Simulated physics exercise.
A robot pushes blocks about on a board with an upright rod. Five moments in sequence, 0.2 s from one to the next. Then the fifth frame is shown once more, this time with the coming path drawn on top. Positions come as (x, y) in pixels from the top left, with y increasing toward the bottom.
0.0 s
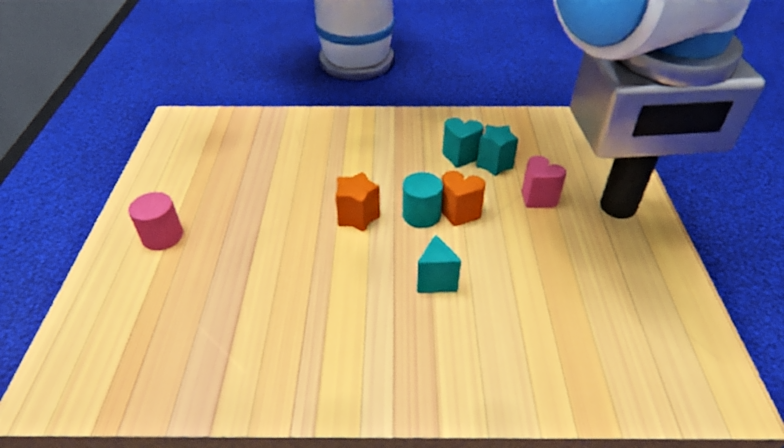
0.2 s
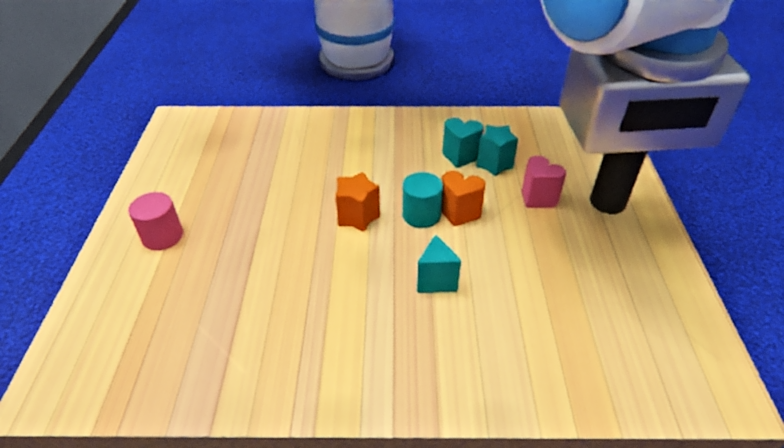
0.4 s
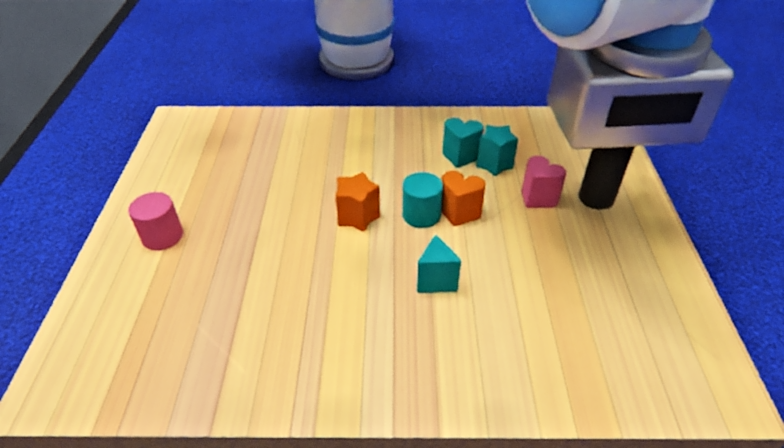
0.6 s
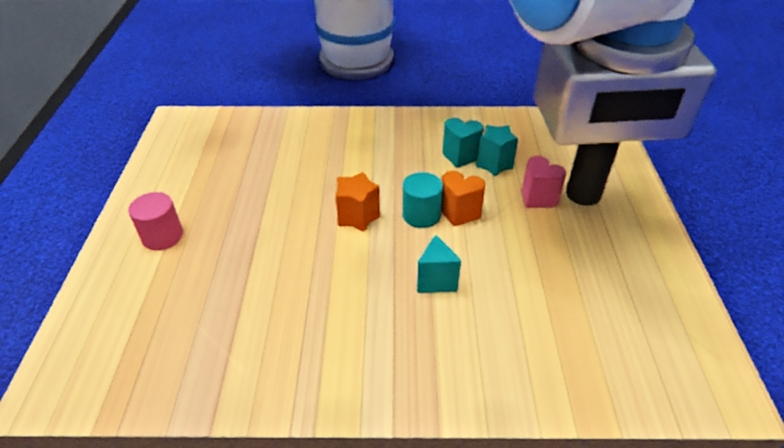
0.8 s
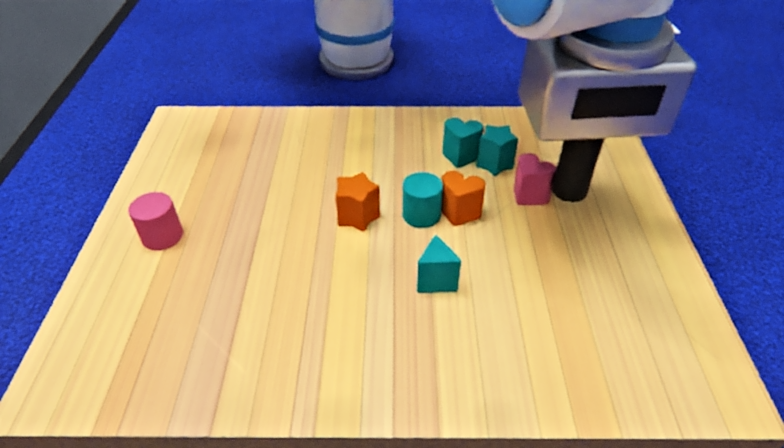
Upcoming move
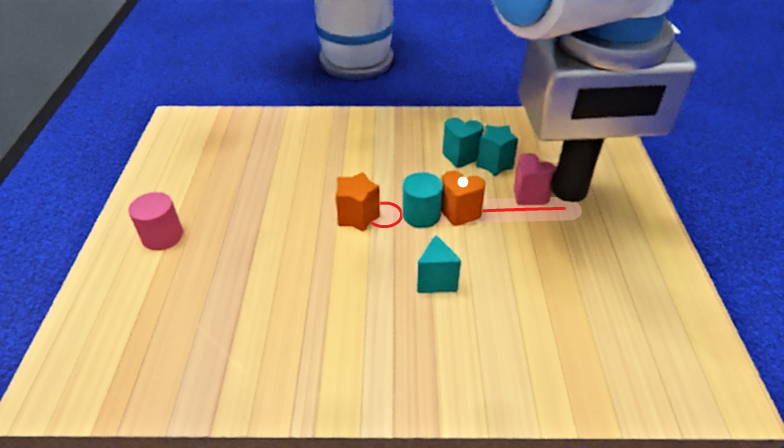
A robot arm holds a black rod upright over the right side of a pale wooden board on blue carpet, seen from above by a still camera. A pink cylinder sits at left, with an orange star, orange heart and turquoise blocks around the middle. The rod slides left and nudges a pink heart slightly left, while the other blocks stay still.
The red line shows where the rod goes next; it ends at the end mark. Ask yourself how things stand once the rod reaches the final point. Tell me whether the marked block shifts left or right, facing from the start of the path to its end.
Taking start-to-end as forward, the block's sideways shift goes to the right.
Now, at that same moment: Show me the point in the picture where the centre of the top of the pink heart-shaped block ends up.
That would be at about pixel (492, 157).
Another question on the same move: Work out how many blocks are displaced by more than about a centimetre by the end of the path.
3 or more.
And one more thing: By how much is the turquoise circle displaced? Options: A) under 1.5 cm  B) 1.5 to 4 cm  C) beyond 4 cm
The one that fits is C, beyond 4 cm.
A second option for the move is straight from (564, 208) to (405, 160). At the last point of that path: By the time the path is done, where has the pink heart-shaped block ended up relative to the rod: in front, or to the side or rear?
The block sits ahead of the rod.
The drawn path runs from (564, 208) to (385, 215); the dot is on the orange heart-shaped block.
What follows on the original path. One third of the way, rod at (508, 193); pink heart-shaped block at (497, 156), turned 80° clockwise.
Two thirds of the way, rod at (446, 195); orange star at (337, 189), turned 15° clockwise; turquoise circle at (373, 178); orange heart-shaped block at (412, 170), turned 60° clockwise; pink heart-shaped block at (492, 157), turned 105° clockwise.
At the end, rod at (384, 197); orange star at (327, 190), turned 20° anticlockwise; turquoise circle at (346, 166); orange heart-shaped block at (388, 163), turned 160° clockwise; pink heart-shaped block at (492, 157), turned 105° clockwise.
